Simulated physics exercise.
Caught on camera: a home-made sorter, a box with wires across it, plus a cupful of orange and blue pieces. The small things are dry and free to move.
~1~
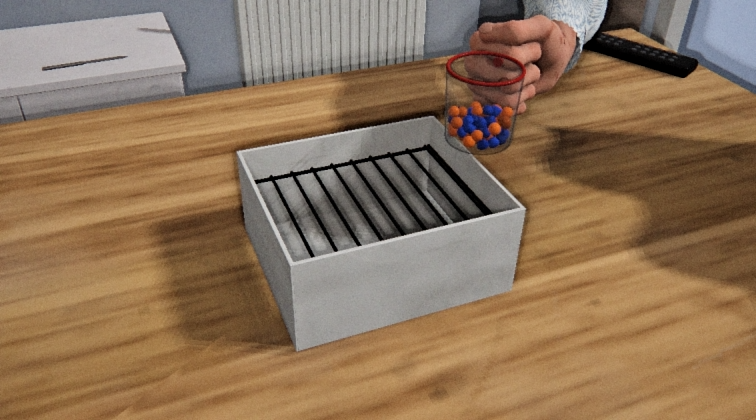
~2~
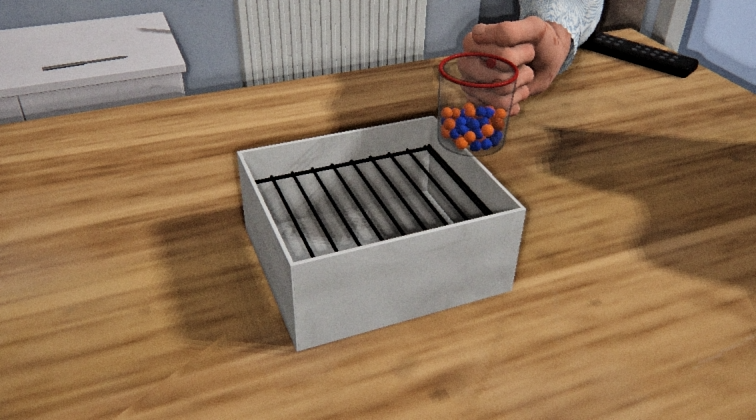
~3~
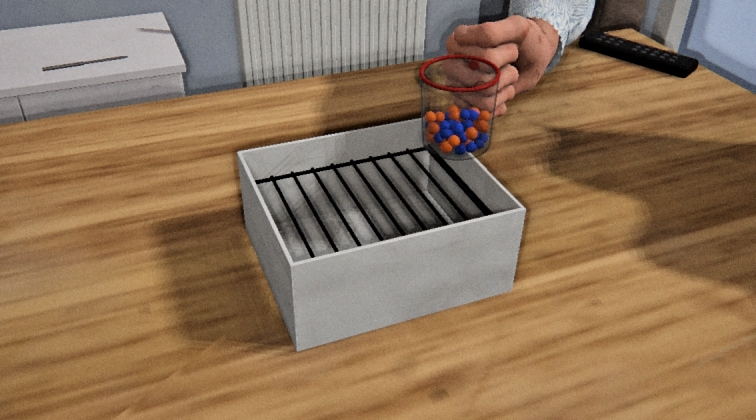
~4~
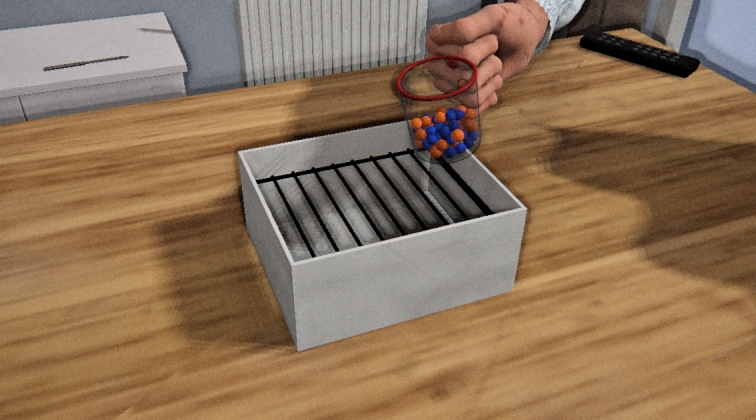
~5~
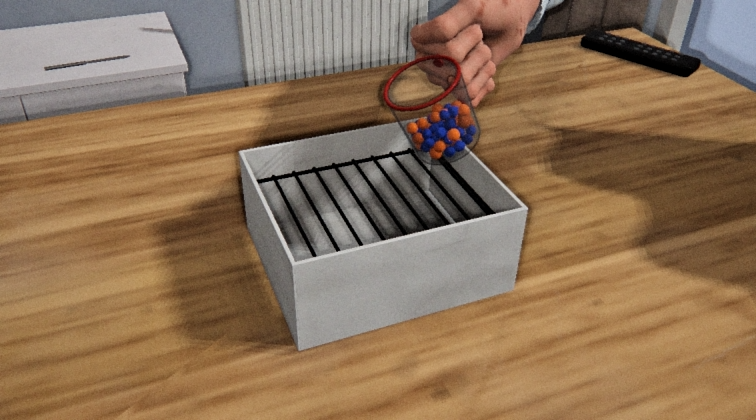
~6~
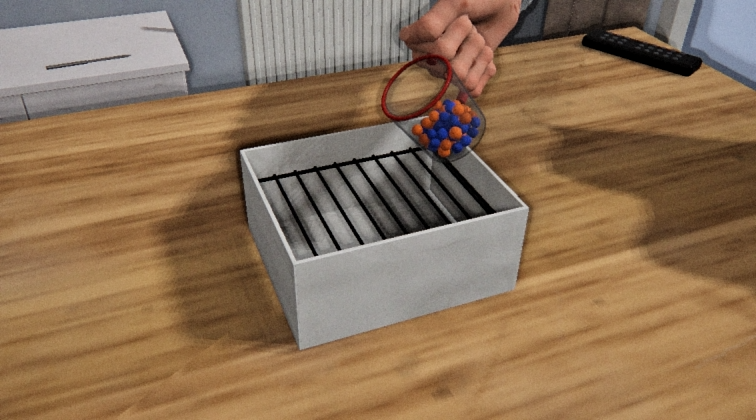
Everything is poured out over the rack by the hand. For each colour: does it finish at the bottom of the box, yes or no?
Orange ones: Yes; blue ones: Yes.
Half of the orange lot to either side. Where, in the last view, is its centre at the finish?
Close to (372, 258).
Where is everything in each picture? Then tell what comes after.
In the first frame, cup at (482, 104), upright; rack at (297, 225), 12 wires across; orange round beads at (483, 131), narrower than the gaps; blue clay pellets at (481, 128), narrower than the gaps.
In the second frame, cup at (474, 105), upright; blue ones at (474, 129).
In the third frame, cup at (458, 108), tipped 3°; orange ones at (461, 136).
In the fourth frame, cup at (442, 111), tipped 13°; blue ones at (446, 135).
In the fifth frame, cup at (435, 112), tipped 26°; orange ones at (449, 134).
In the sixth frame, cup at (436, 112), tipped 38°; rack at (300, 224); orange ones at (454, 129); blue ones at (449, 131).
Then, 0.46 s after the last picture, orange ones, all in the cup; blue ones, all in the cup.
Then, 0.86 s after the last picture, orange ones, most in the cup, a small part on or over the wires, a stray few under the rack; blue ones, most in the cup, about a quarter on or over the wires.
Then, 1.20 s after the last picture, orange ones, about a quarter on or over the wires, most under the rack; blue ones, a small part on or over the wires, nearly all under the rack.
By the end, orange ones, all under the rack; blue ones, all under the rack.
